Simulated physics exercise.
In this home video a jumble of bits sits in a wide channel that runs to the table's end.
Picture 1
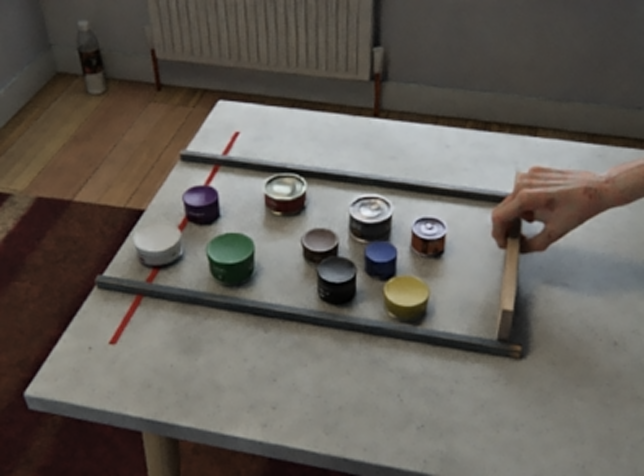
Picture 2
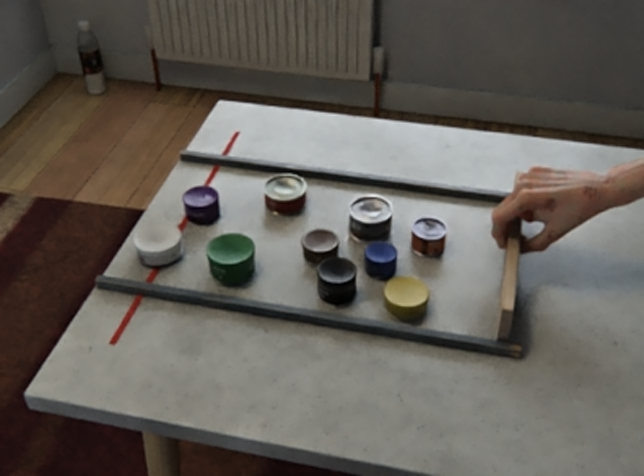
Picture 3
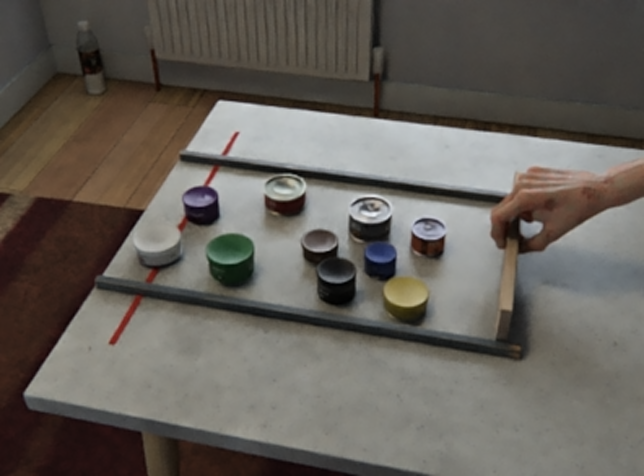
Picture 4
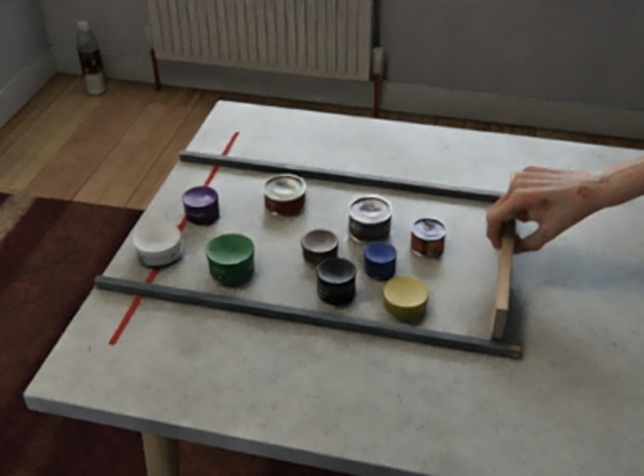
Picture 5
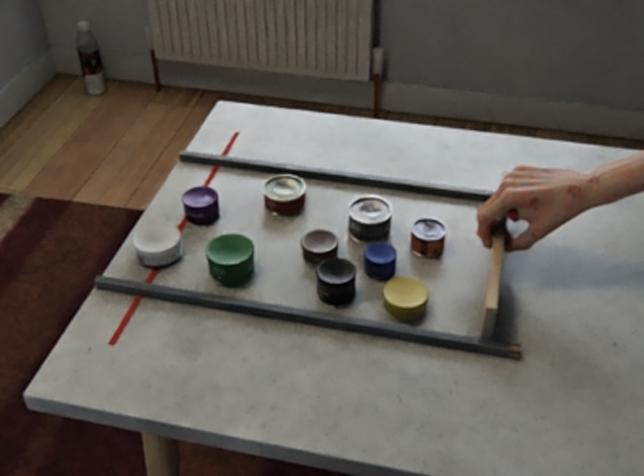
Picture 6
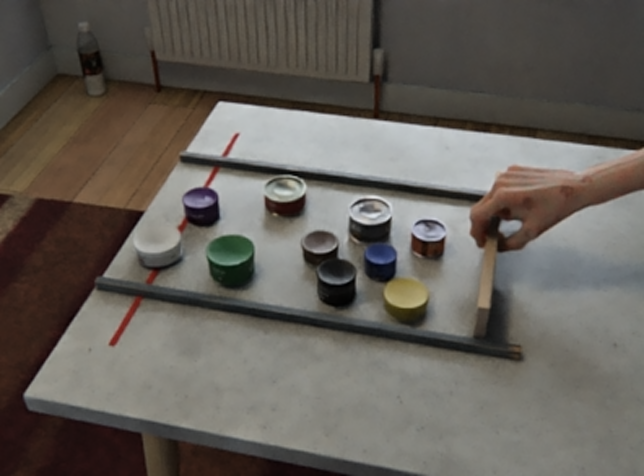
A hand at the right grips an upright wooden board, holds it nearly still at first, then slides it slightly left toward the tins. Seen from above at an angle, a pale table stands in a room with a radiator, wooden floor and dark red rug. Between two grey rails sit white, purple and green tubs near red tape at left, with red, grey, black, blue, yellow and orange ones rightward, all unmoving.
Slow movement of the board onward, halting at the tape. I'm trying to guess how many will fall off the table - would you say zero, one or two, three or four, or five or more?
I expect that three pieces or four will leave the table.
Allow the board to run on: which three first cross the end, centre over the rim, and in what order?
In sequence: The white pot, the green tin and the purple tub.
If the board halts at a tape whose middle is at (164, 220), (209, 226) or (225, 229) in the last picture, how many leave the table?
5, 2, 1.
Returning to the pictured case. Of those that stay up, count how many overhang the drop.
I'd say 1 of them.
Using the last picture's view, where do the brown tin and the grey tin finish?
The brown tin stops around (133, 223); the grey tin around (177, 189).
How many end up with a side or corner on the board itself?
5 of them.
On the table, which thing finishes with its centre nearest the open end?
The brown tin.
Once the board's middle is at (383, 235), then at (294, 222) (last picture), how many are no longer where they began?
The count is 5 at the first point and 9 at the second.
A little later, none off yet; white pot at rest near (158, 246); purple tub at rest near (202, 206); green tin at rest near (231, 261).
Next, none off yet; white pot shifted about its own width near (130, 238); purple tub at rest near (202, 206); green tin shifted about its own width near (173, 241).
When it is over, the number that fall off is three or four; down, black tub, green tin, purple tub and white pot.
